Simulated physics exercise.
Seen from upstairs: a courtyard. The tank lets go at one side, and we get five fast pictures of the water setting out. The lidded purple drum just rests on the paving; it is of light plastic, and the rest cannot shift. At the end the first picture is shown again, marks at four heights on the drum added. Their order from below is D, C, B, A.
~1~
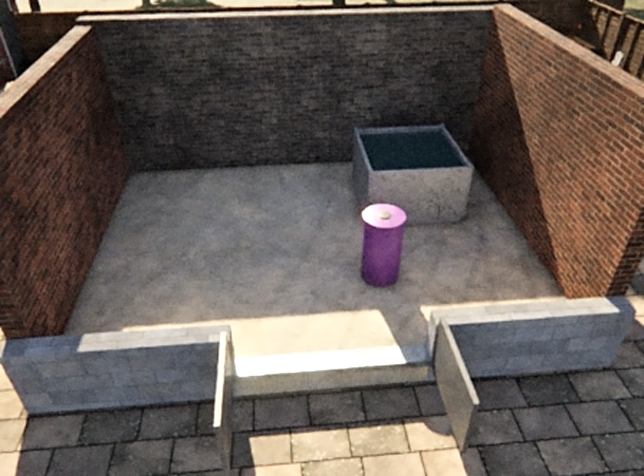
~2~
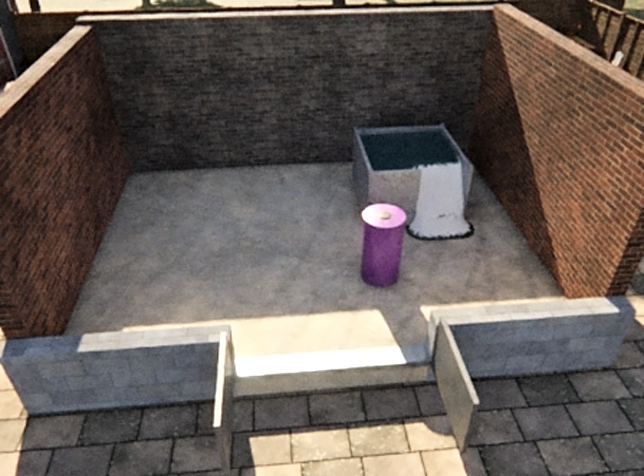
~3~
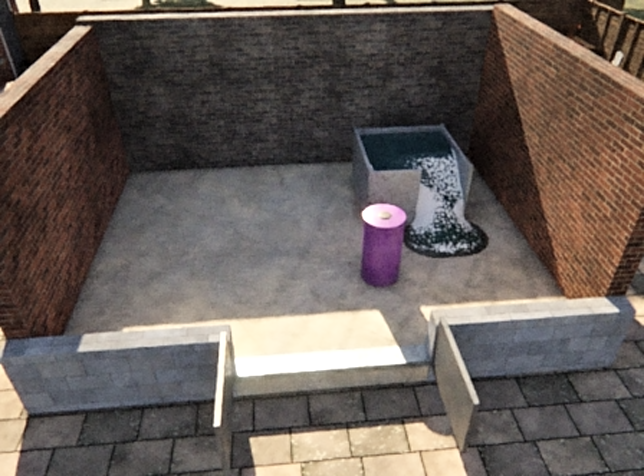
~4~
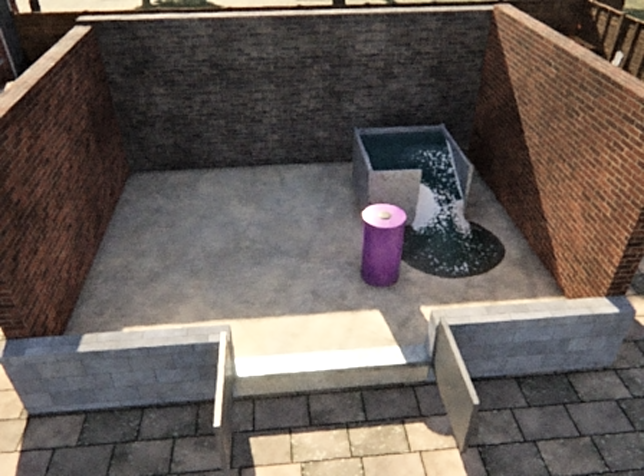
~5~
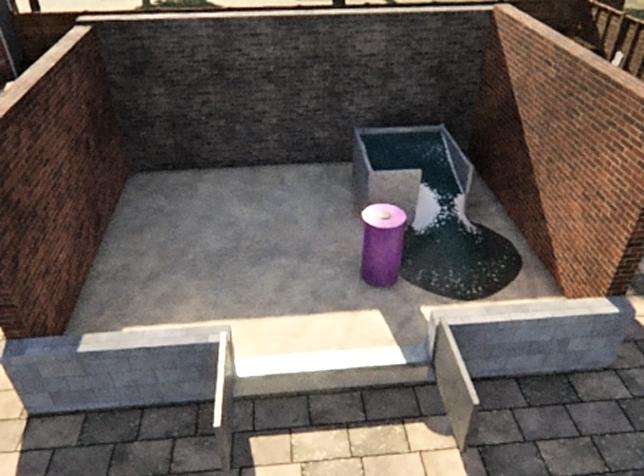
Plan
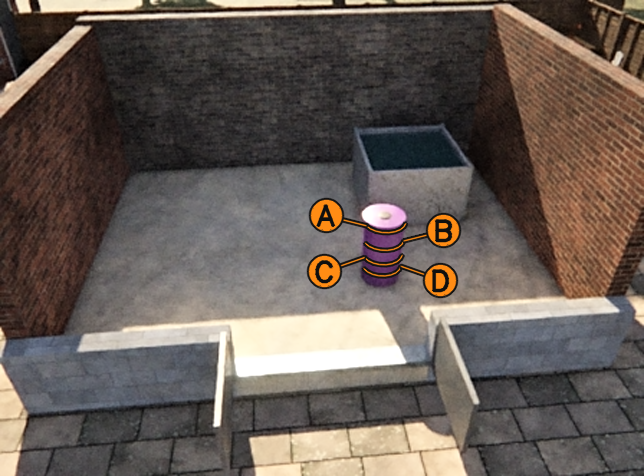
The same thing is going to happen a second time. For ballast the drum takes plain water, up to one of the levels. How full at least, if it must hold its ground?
Use line D.
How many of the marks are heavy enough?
All of the four.
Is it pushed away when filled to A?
No, that is safe.
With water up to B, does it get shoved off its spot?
No, not at all.
On the marked copy, A at (388, 232); B at (387, 250); C at (386, 264); D at (385, 275); from the bottom up D, C, B, A.
Choosing A, it does not move.
Choosing B, it does not move.
Choosing C, it does not move.
Choosing D, it does not move.
